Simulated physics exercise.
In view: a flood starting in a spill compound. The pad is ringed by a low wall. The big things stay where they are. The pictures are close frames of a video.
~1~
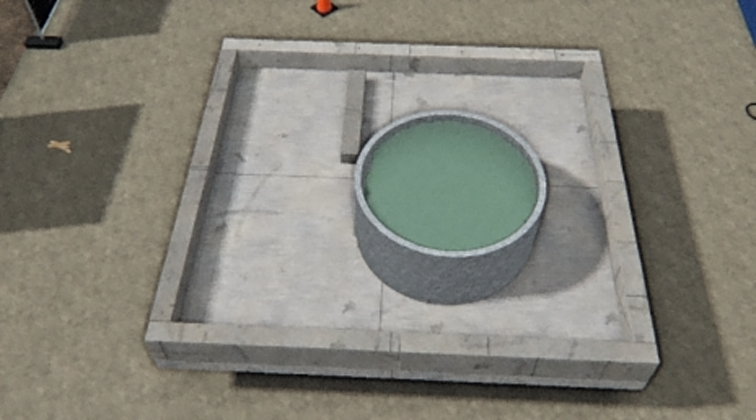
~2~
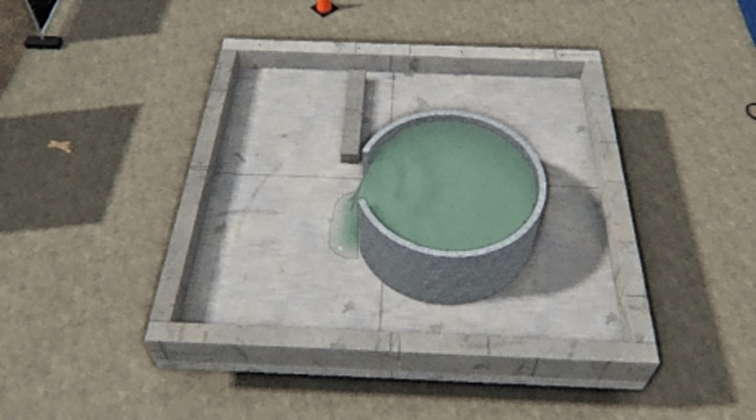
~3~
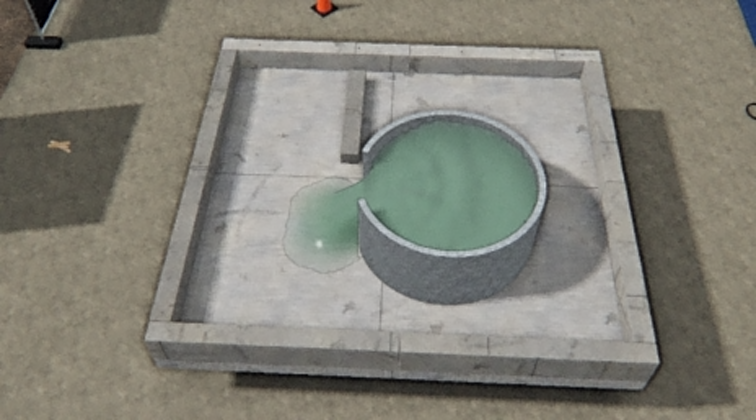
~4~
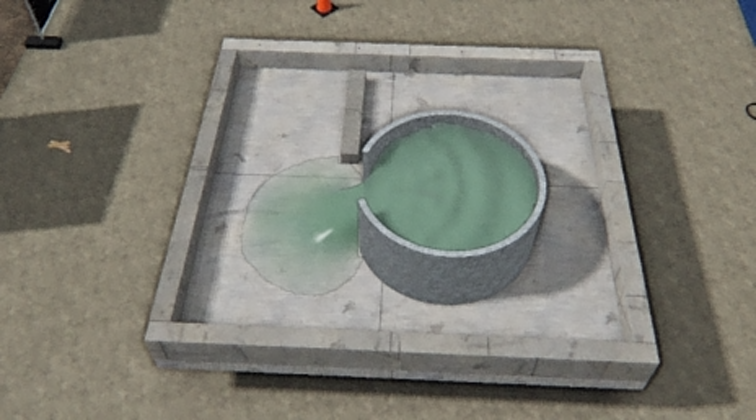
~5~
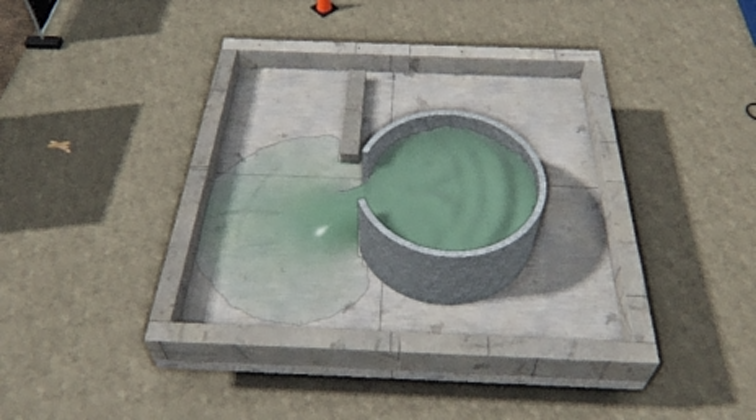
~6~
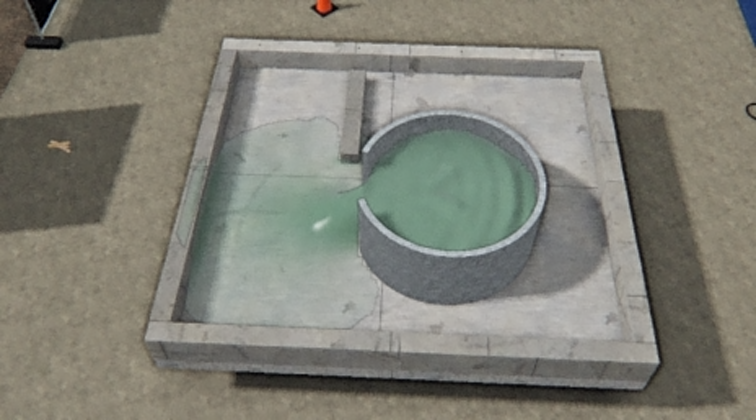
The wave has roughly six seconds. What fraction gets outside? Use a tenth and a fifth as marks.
The share lost is less than a tenth.
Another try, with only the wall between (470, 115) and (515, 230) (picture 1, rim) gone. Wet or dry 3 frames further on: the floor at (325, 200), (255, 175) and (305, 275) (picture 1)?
In turn: Not flooded, clear, not flooded.
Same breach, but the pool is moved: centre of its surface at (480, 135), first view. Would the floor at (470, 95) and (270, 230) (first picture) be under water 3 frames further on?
In that order: Not flooded, covered.
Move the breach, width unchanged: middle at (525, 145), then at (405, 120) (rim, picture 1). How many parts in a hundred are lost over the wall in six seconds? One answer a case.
About 8 and 4 per cent.
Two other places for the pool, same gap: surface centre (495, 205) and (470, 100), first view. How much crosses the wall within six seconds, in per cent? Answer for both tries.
In turn 2 and 0 per cent.
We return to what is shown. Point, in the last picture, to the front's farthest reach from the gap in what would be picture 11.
Around (240, 75).
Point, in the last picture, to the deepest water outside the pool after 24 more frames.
At about (214, 188).
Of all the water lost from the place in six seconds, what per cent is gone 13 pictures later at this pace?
Roughly 85 per cent.
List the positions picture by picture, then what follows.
The first picture shows the pool at (449, 182) is whole and still.
In the second picture, water pours out at (362, 207) and has run to a hidden place.
In the third picture, the front is at (300, 198), out from the gap at (362, 211).
In the fourth picture, water pours out at (362, 212) and has run to (249, 246).
In the fifth picture, water pours out at (362, 212) and has run to (214, 188).
In the sixth picture, water pours out at (362, 212) and has run to (223, 147).
A moment on, water covers 35 % of the floor; the low wall has let 0 % over.
Next, water covers 35 % of the floor; the low wall has let 1 % over.
Then, water covers 40 % of the floor; the low wall has let 4 % over.
Later, water covers 65 % of the floor; the low wall has let 5 % over.
In the end, water covers 75 % of the floor; the low wall has let 5 % over.
